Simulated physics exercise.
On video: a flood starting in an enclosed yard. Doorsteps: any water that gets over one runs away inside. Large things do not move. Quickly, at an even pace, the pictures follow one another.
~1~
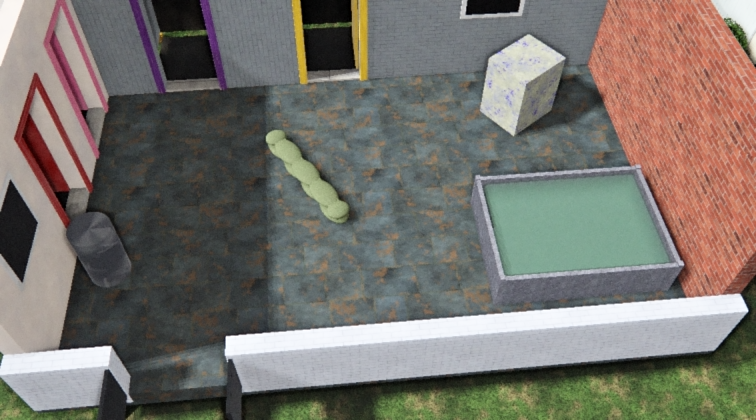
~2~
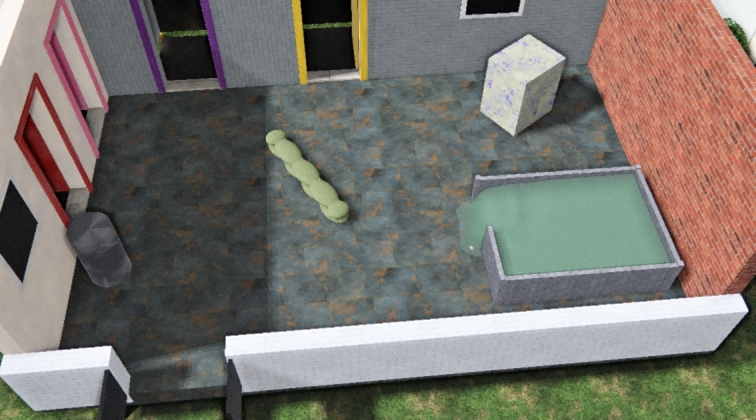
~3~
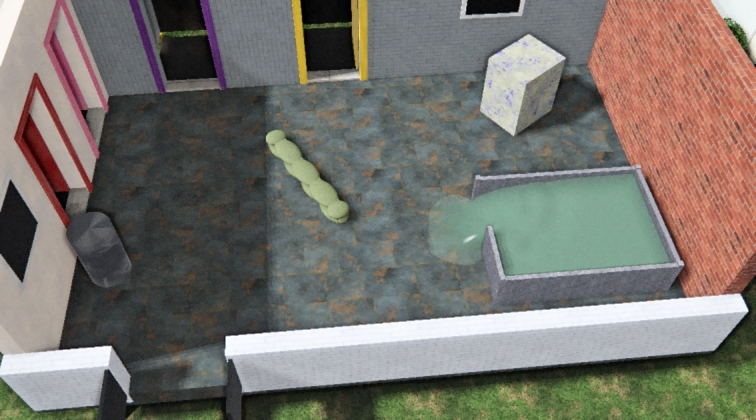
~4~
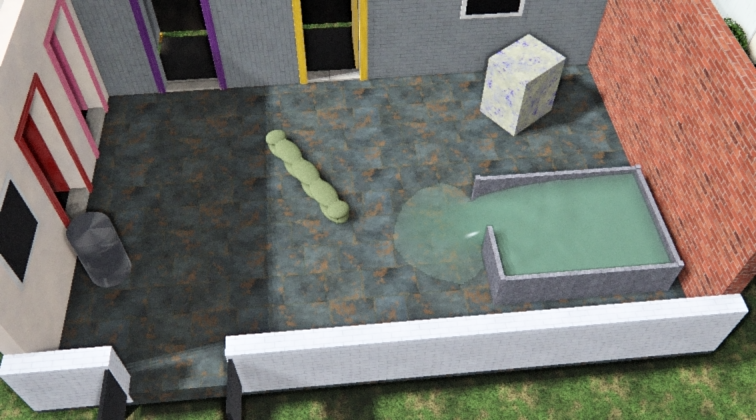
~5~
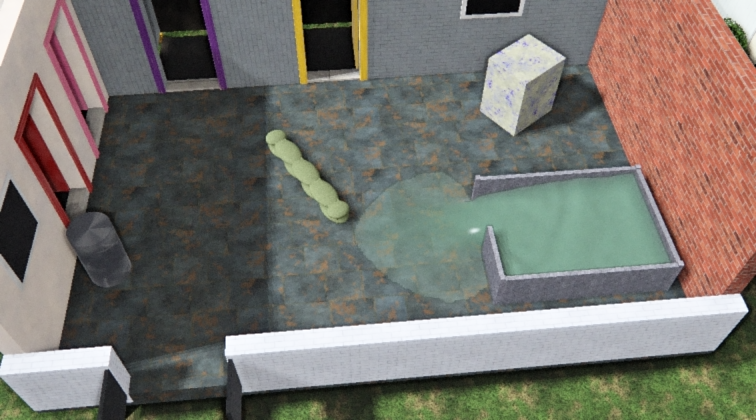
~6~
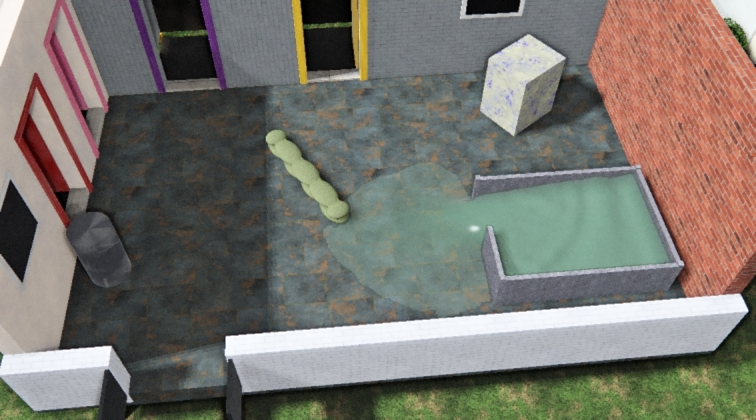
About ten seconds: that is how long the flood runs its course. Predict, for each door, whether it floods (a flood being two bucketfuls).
Prediction: The pink door stays unflooded; the red door stays unflooded; the purple door stays unflooded; the yellow door floods.
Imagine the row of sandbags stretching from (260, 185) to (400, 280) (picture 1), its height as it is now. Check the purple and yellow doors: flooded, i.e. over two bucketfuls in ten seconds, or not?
As I see it, the purple door tops the limit and the yellow door tops the limit.
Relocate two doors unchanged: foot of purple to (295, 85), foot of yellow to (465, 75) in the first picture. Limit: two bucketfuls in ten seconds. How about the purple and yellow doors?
I'd say purple overflows, while yellow falls short.
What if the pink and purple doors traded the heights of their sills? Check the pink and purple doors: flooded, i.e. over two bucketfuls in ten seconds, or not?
Door by door: Pink door lets through more; purple door lets in less.
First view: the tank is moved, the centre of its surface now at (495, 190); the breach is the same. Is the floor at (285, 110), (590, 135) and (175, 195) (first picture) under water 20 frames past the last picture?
Points in turn: Inundated; not reached; inundated.
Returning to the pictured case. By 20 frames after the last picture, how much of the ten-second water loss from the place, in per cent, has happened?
Near 15 in a hundred.
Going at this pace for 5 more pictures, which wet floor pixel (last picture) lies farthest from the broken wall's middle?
Roughly at (209, 239).
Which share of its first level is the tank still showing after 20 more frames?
I'd put it close to 50 percent.
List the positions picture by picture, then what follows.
In the first frame, the open tank at (573, 223) is whole and still.
In the second frame, water pours out at (482, 222) and has run to (466, 205).
In the third frame, water pours out at (482, 222) and has run to (437, 248).
In the fourth frame, the front is at (402, 244), out from the gap at (482, 222).
In the fifth frame, the front is at (362, 230), out from the gap at (482, 222).
In the sixth frame, the front is at (332, 229), out from the gap at (482, 222).
A moment on, water covers 20 % of the floor; the pink door not reached, the red door not reached, the purple door not reached, the yellow door not reached.
Next, water covers 35 % of the floor; the pink door not reached, the red door not reached, the purple door not reached, the yellow door not reached.
Then, water covers 50 % of the floor; the pink door not reached, the red door wet at the sill, nothing in, the purple door wet at the sill, nothing in, the yellow door under two buckets in.
Later, water covers 60 % of the floor; the pink door wet at the sill, nothing in, the red door wet at the sill, nothing in, the purple door under two buckets in, the yellow door over two buckets in.
In the end, water covers 75 % of the floor; the pink door wet at the sill, nothing in, the red door wet at the sill, nothing in, the purple door under two buckets in, the yellow door over two buckets in.
